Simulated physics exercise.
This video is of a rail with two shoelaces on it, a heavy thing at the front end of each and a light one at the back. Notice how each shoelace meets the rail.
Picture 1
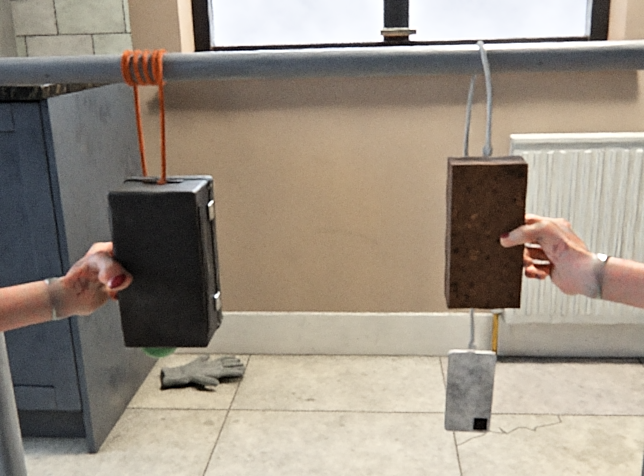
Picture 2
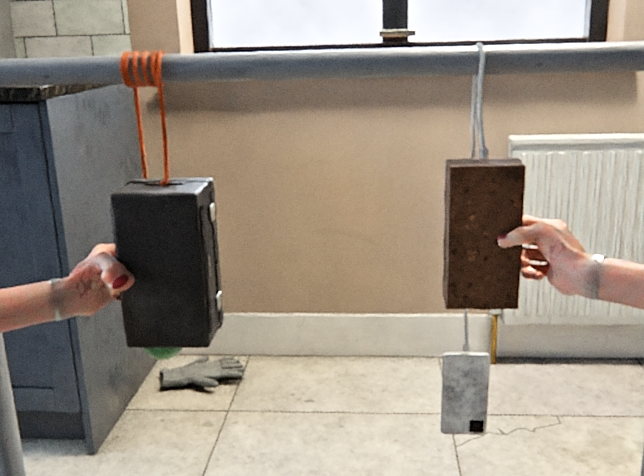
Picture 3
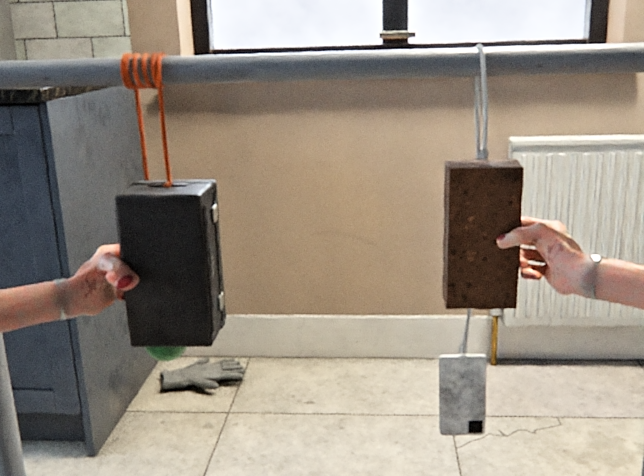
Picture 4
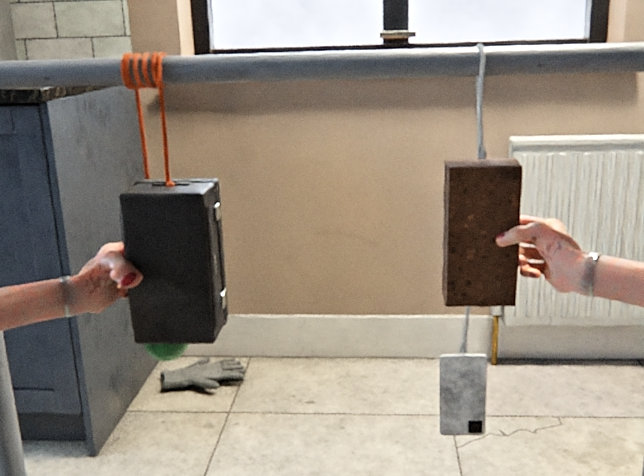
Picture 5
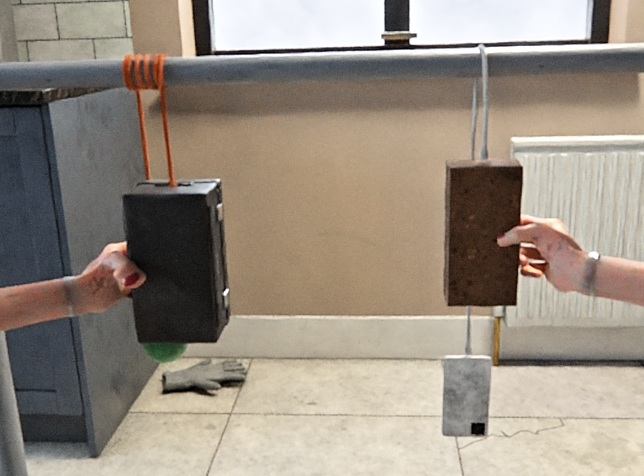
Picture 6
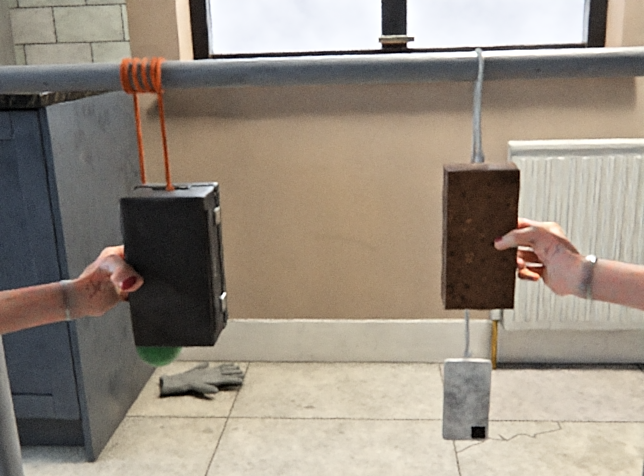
Black case and brown brick hanging from a rail on orange and pale laces, barely shifting as two hands touch them.
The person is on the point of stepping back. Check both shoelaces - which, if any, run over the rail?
The black case is left hanging; the brick ends up lower.
Then, 0.50 s past the final frame, black case still up near (177, 282); brick dropping.
Then, 0.84 s past the final frame, black case still up near (175, 279); brick on the floor.
When it is over, black case still up near (174, 278); brick on the floor. The black case keeps its height and the brick runs down to the floor.
